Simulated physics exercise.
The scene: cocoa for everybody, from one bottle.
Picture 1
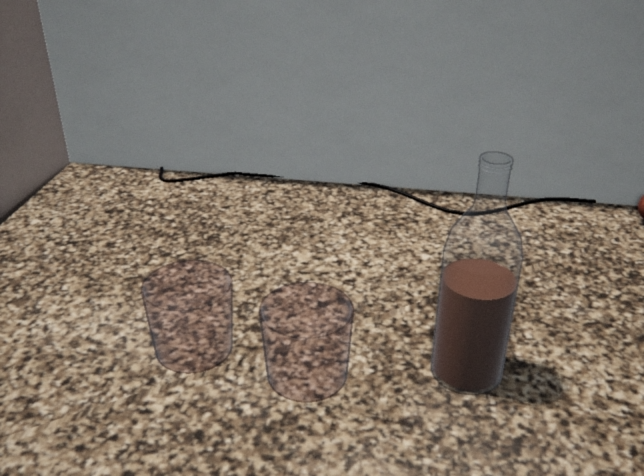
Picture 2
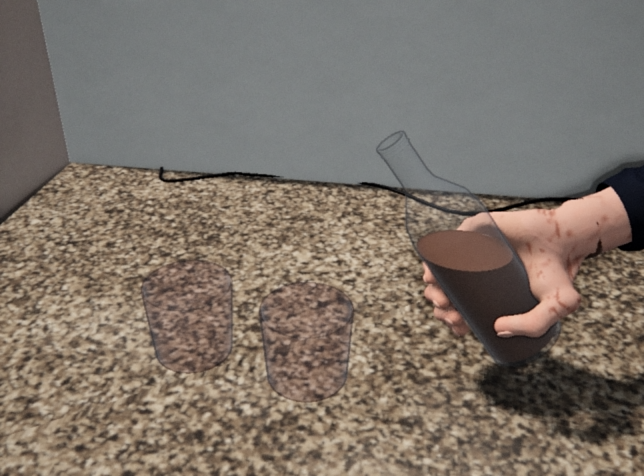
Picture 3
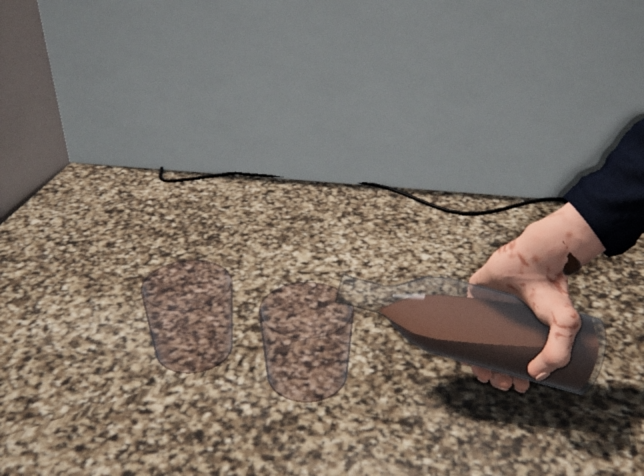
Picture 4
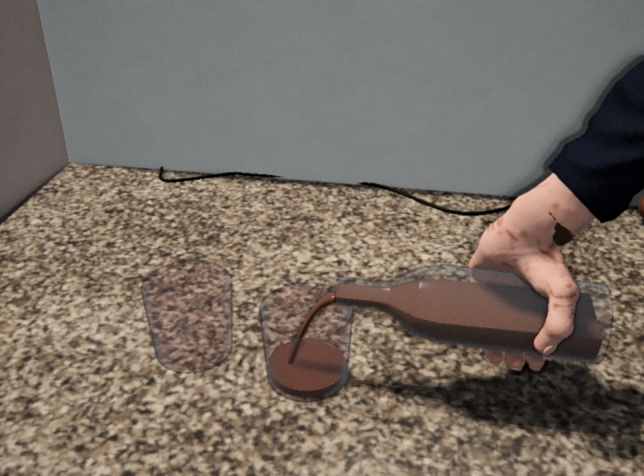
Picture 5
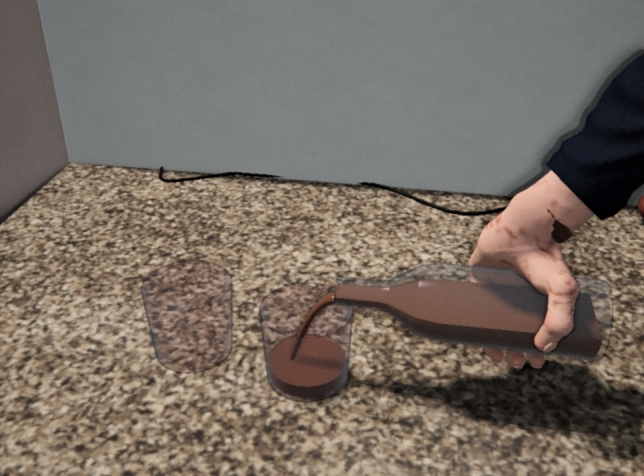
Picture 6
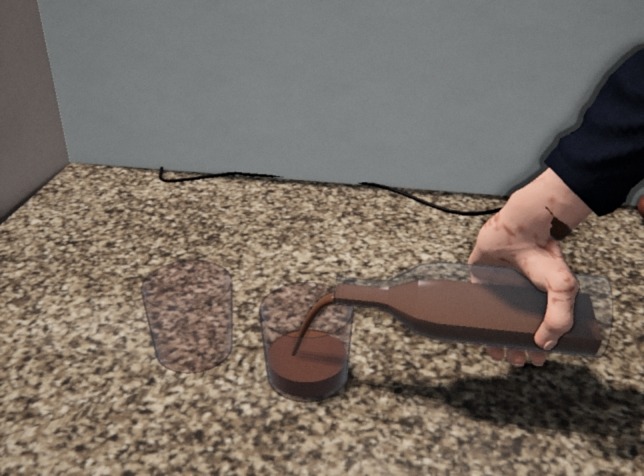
In this clip, a hand lifts a clear bottle of brown cocoa from a speckled countertop, tips it to the left until it lies sideways, and pours a thin stream into the nearer of two glass tumblers, whose level rises slightly.
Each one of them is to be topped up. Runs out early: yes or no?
Yes, early.
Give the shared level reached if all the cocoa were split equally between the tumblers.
Each would stand at about 50 per cent of its height.
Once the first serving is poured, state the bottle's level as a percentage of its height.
It stays around 5 percent of its height.
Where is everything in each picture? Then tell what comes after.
In the first picture, before the pour; bottle (480, 271) about half full; two tumblers, the last at (191, 315).
In the second picture, the bottle is on its way; bottle (460, 243) tipped 35° with all of its load; the first is empty.
In the third picture, the cocoa nears the lip; bottle (460, 321) tipped 80° with all of its load; two tumblers, the last at (191, 315).
In the fourth picture, pouring; bottle (462, 306) tipped 90° with nearly all of its load; the first is nearly empty.
In the fifth picture, pouring; bottle (462, 305) tipped 90° with nearly all of its load; two tumblers, the last at (191, 315).
In the sixth picture, pouring; bottle (462, 303) tipped 90° with about three quarters of its load; the first is about a quarter full.
A moment on, the first is about half full.
Further on, the first is done and the bottle has a little of its load.
When it is over, the bottle is empty with one filled and the next at a little of a serving.
